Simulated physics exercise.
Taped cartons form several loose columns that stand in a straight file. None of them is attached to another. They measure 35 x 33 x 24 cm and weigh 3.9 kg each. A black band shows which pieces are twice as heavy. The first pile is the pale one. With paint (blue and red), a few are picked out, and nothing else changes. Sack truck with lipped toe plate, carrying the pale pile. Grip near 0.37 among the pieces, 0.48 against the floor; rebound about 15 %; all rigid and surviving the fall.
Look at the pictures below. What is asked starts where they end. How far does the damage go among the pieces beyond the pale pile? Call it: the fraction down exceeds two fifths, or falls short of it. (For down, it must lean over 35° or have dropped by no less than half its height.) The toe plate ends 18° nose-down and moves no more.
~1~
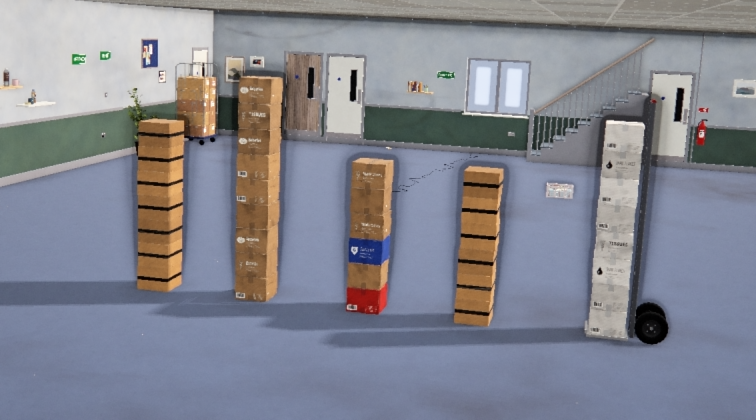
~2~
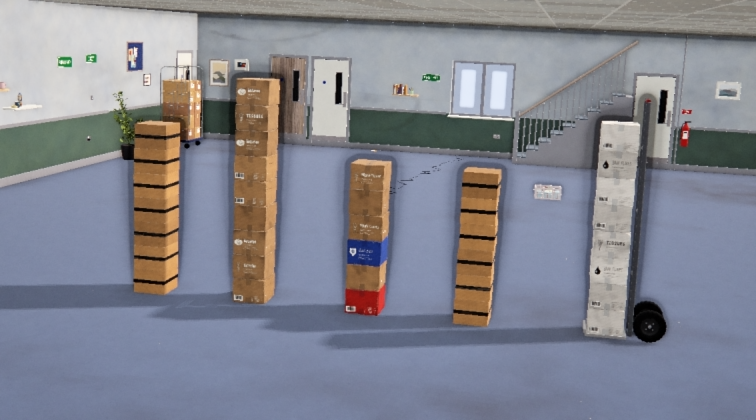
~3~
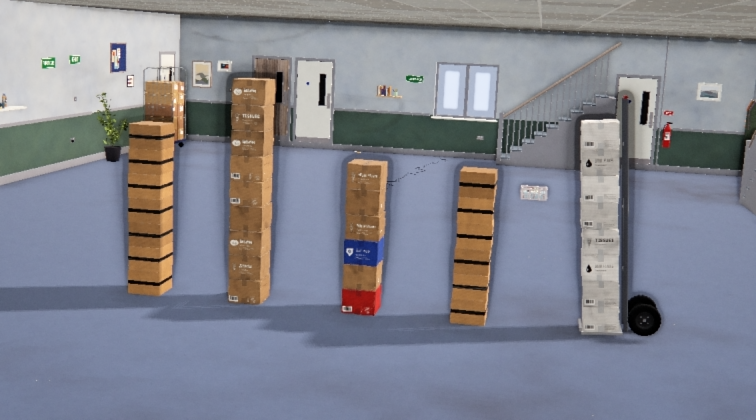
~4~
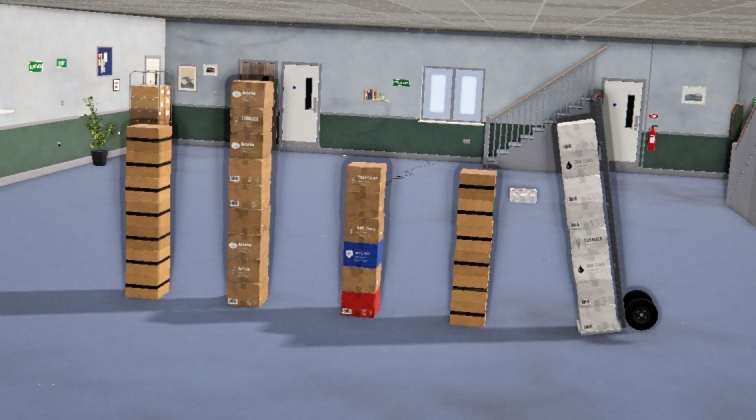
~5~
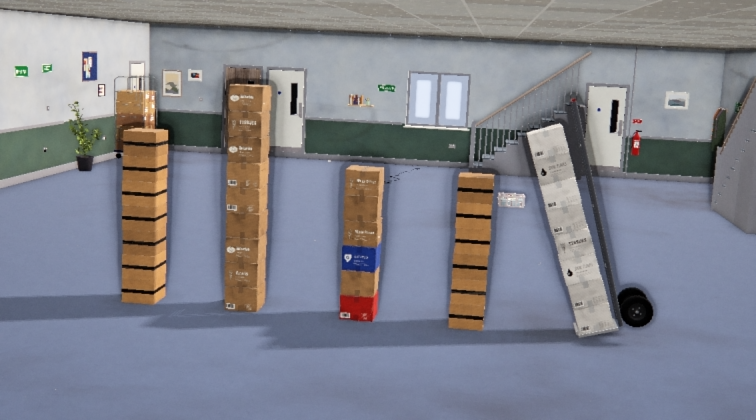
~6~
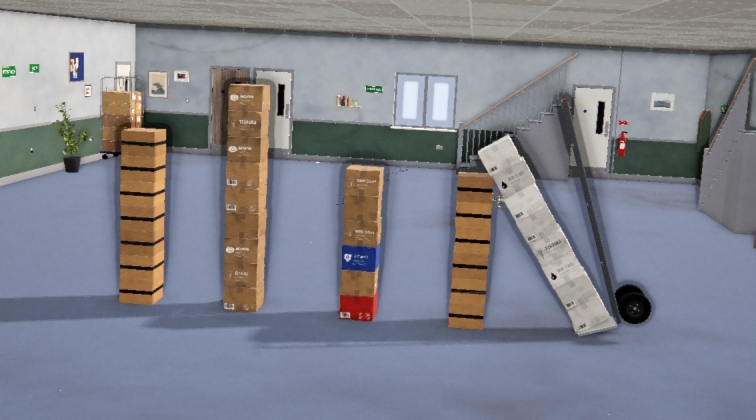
It exceeds two fifths.
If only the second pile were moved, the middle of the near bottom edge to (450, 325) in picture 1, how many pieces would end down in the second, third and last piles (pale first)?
Then, pile by pile: Second 5, third 6, last 6.
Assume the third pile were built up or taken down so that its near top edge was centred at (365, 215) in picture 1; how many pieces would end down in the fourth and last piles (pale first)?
You'd get fourth 0 and last 0.
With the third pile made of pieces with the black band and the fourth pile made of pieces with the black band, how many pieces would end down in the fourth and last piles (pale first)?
Fourth 9, last 7.
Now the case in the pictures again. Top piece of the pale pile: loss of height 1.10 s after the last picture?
Drop so far: Roughly 50 cm.
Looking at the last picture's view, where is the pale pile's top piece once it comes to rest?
(316, 250).
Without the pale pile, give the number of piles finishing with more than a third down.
The answer is 4.
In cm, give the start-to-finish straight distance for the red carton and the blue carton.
Net displacement (cm): Red = 20; blue = 90.
Then, 1.10 s on from the sixth picture, 8 of the pale pile down; 6 of the 28 other cartons down; blue carton tipped 10°; red carton tipped 10°.
Then, 2.76 s on from the sixth picture, 8 of the pale pile down; 20 of the 28 other cartons down; red carton tipped 38°; blue carton tipped 38°, 33 cm lower.
Finally, 8 of the pale pile down; 27 of the 28 other cartons down; blue carton tipped 38°, 33 cm lower; red carton tipped 38°. That is 96 per cent. Seen by the last camera, middles, blue carton near (276, 282), red carton near (345, 295).
